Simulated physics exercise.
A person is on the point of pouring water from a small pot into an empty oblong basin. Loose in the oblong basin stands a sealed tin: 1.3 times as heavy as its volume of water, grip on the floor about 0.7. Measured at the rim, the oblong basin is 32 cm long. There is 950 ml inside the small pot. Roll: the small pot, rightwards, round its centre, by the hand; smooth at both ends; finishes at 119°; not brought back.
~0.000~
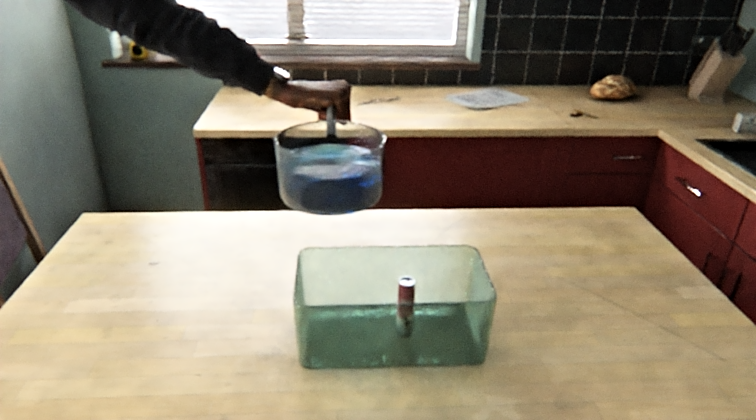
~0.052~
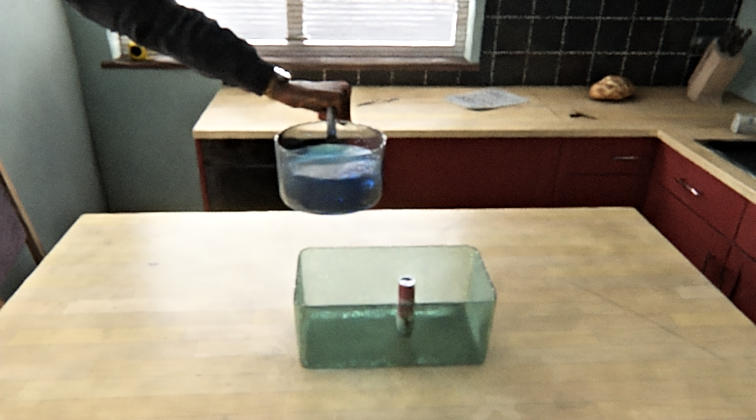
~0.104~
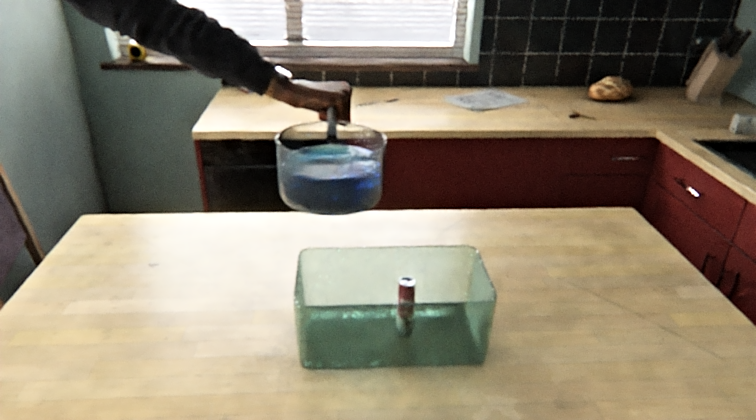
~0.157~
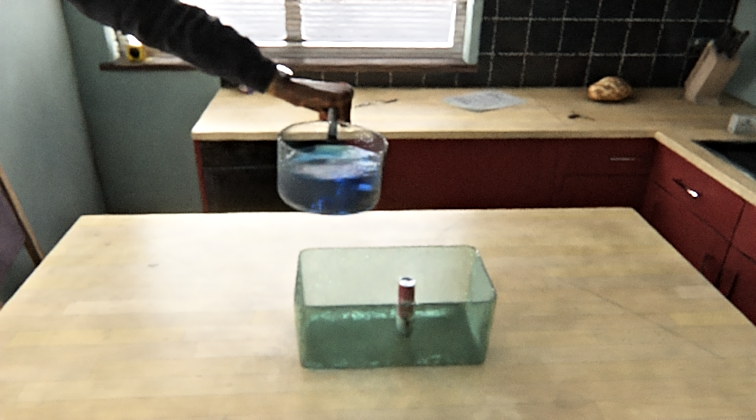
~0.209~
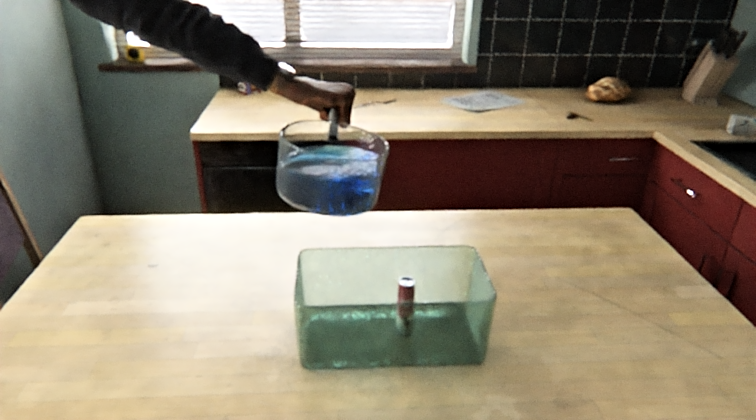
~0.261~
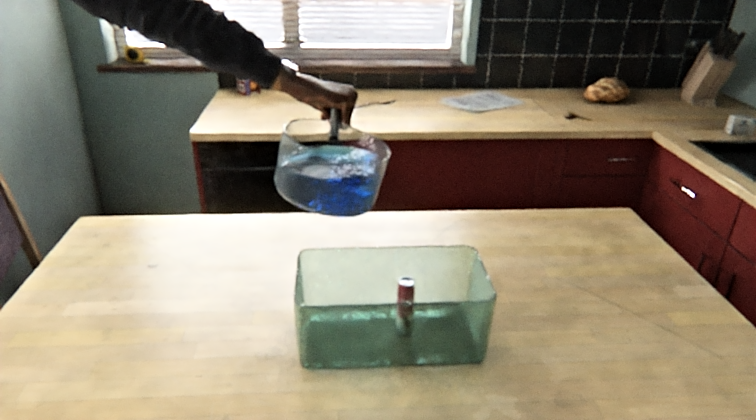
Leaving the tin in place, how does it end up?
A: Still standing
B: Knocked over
A, still standing.
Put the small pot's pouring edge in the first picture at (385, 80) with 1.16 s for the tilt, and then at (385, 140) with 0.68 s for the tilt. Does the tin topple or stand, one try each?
First it tips over; then it tips over.
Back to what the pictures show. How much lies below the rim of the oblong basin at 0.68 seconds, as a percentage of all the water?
Roughly 4 per cent.
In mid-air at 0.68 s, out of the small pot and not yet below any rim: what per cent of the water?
Close to 34 in a hundred.
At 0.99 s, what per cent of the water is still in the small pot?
Around 8 in a hundred is still there.
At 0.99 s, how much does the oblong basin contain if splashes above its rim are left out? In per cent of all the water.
The fraction sits near 76 in a hundred.
After 0.68 s the tilt is 76° and 61 per cent is still to pour; the tin stands where it began.
After 0.99 s the tilt is 113° and 8 per cent is still to pour; the tin stands where it began.
After 1.31 s the tilt is 119° and 0 per cent is still to pour; the tin stands where it began.
After 1.66 s the tilt is 119° and 0 per cent is still to pour; the tin stands where it began.
In the end the tin stands where it began.
